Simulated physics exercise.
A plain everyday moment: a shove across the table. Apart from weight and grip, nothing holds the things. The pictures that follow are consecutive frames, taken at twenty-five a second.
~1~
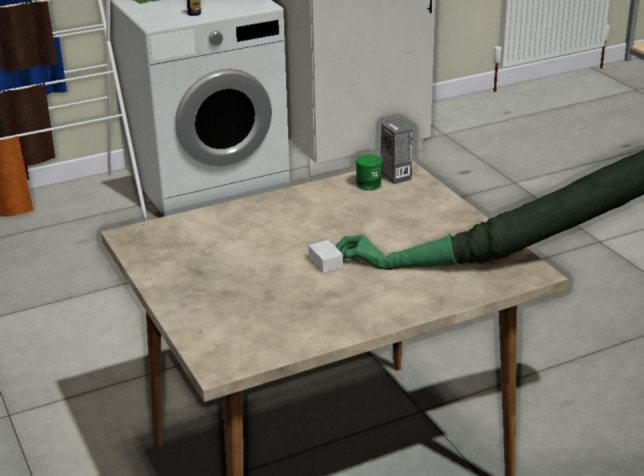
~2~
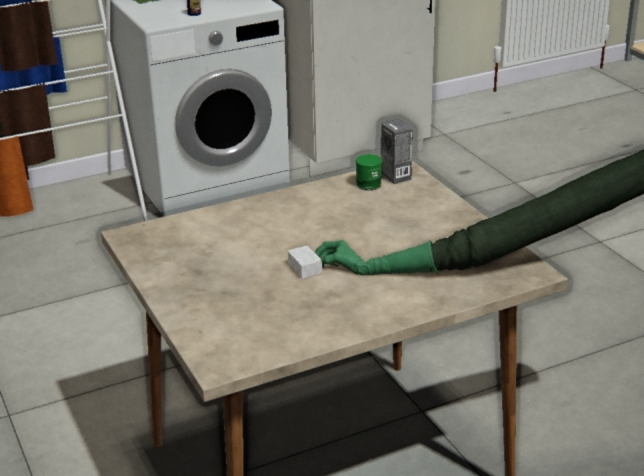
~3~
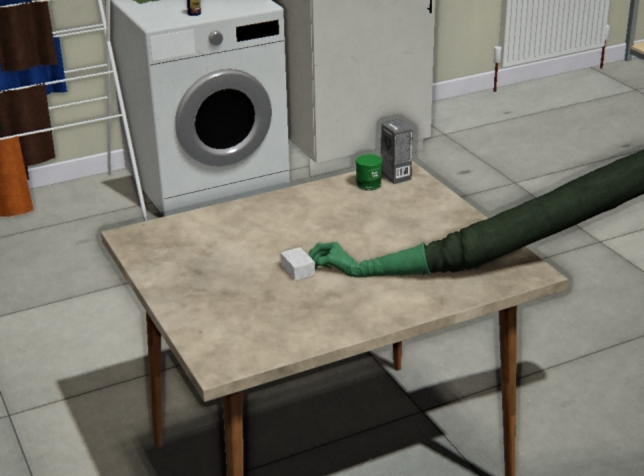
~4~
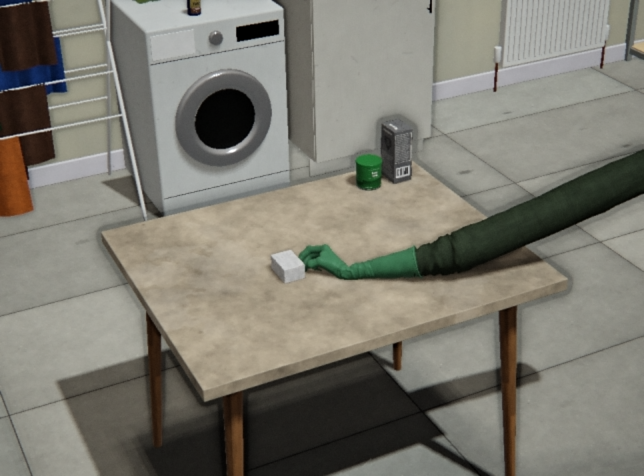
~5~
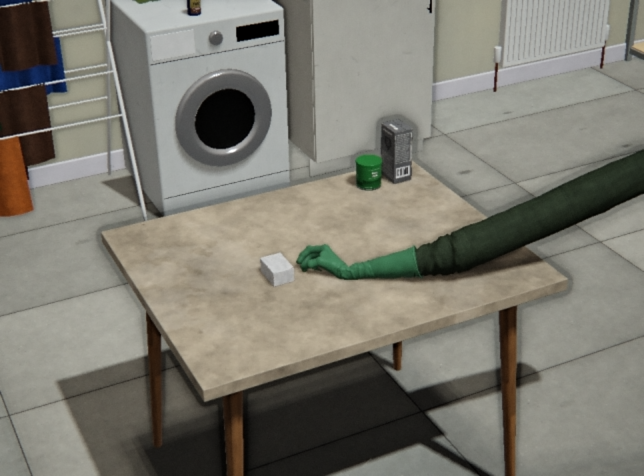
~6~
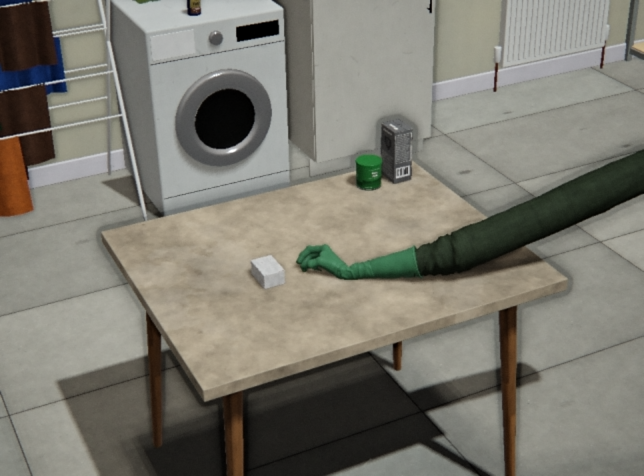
A small white block slides left across a mottled beige table, pushed by a green-gloved hand reaching in from the right; the hand then stays still as the block slides a little farther left, opening a gap between them.
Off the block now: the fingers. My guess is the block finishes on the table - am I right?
Yes, it finishes on the table.
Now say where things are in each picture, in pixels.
Under the hand; white block (326, 256), in the first frame.
Under the hand; white block (305, 262), in the second frame.
Under the hand; white block (298, 264), in the third frame.
White block (288, 267), in the fourth frame.
White block (277, 269) slid a little, in the fifth frame.
White block (268, 272) slid about its own width, in the sixth frame.
Then, 0.10 s after the last picture, white block slid about its own width near (251, 277).
Then, 0.20 s after the last picture, white block slid about its own width near (242, 279).
At rest, moved from the start, white block. Seen from the same camera at the end, white block near (241, 279).
